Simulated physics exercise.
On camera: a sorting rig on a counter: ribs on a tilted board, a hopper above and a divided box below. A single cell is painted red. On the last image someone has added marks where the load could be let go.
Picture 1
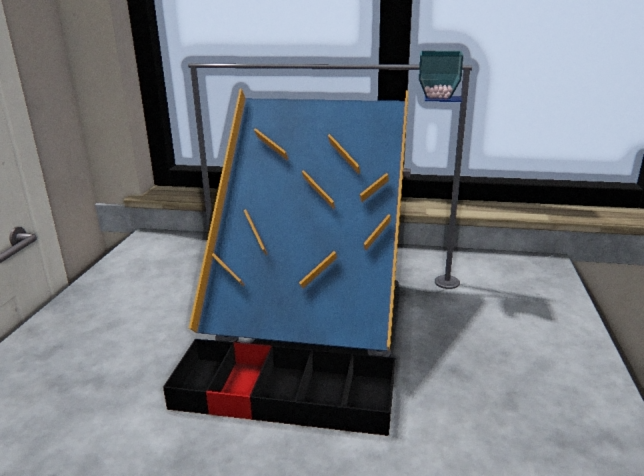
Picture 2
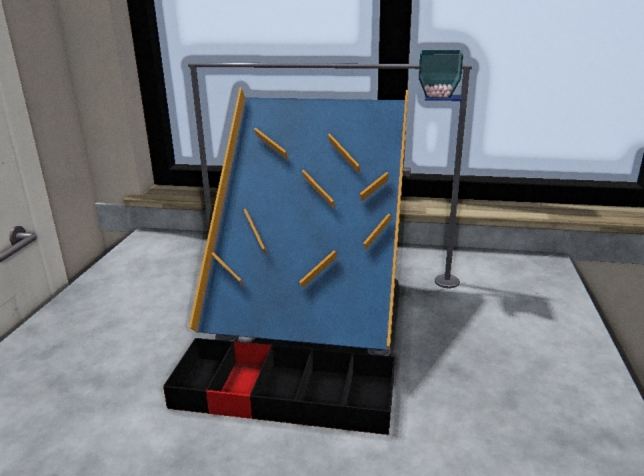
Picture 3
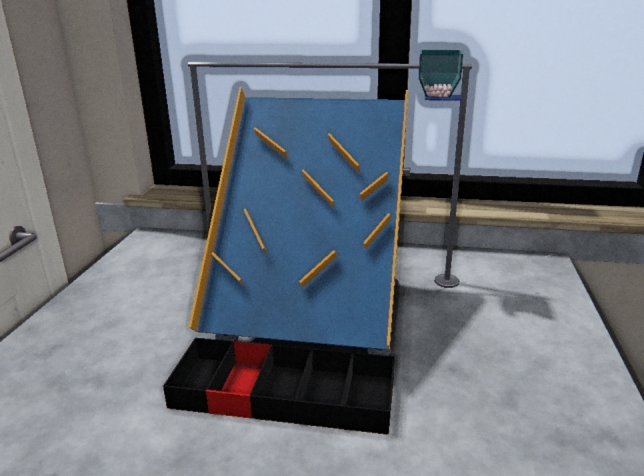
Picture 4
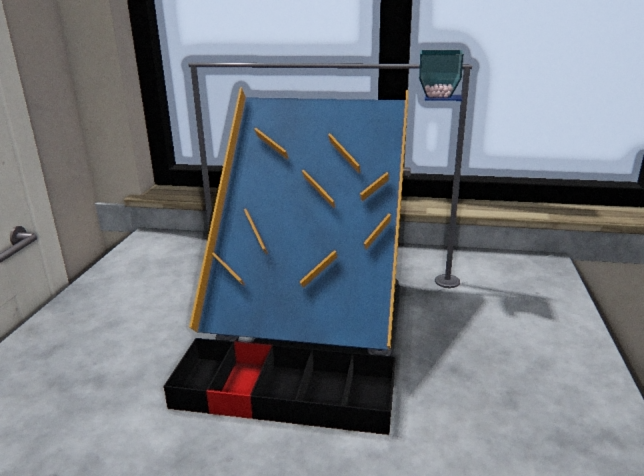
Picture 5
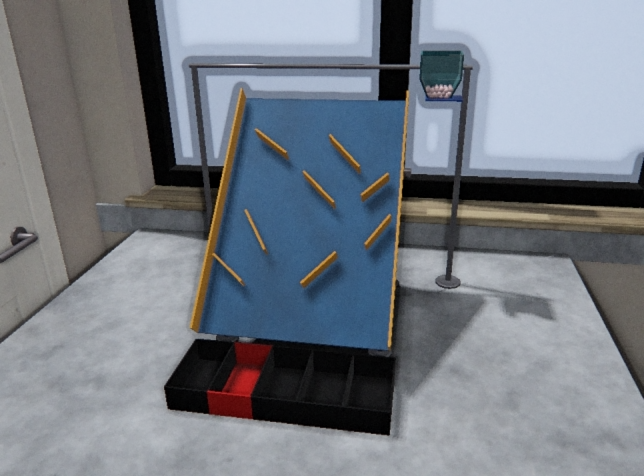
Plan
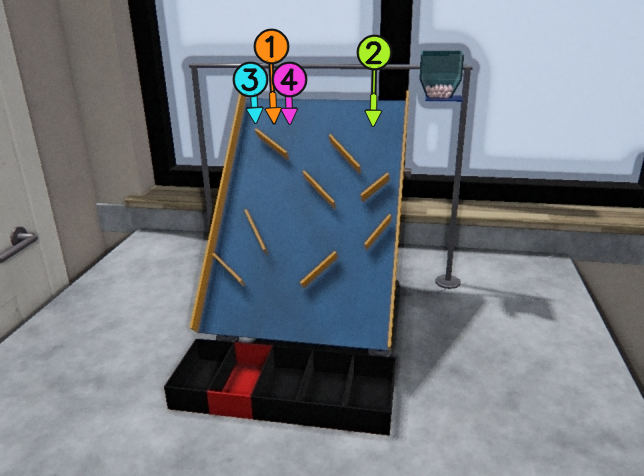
On a pale counter by a window, a blue tilted board with slanted orange ribs stands above a black divided box with one red cell, second from the left. A small green hopper of pale pieces sits on a rail at the upper right, and from start to end nothing visibly moves.
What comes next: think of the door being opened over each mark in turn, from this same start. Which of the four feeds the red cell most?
2.
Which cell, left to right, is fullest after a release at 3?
It is the third one.
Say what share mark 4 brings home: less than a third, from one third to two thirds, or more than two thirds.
It is less than a third.
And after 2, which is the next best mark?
That is mark 4.
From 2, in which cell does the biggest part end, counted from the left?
The second.
On the marked copy, mark 1 meets the board at (273, 117); mark 2 meets the board at (373, 120); mark 3 meets the board at (255, 117); mark 4 meets the board at (289, 118).
With 1, a small part in the red cell, most in other cells, a stray few held on the board, a small part outside the box.
With 2, about two thirds in the red cell, about a third in other cells, a stray few outside the box.
With 3, a small part in the red cell, most in other cells, a stray few held on the board, a small part outside the box.
With 4, about a quarter in the red cell, about two thirds in other cells, a small part outside the box.
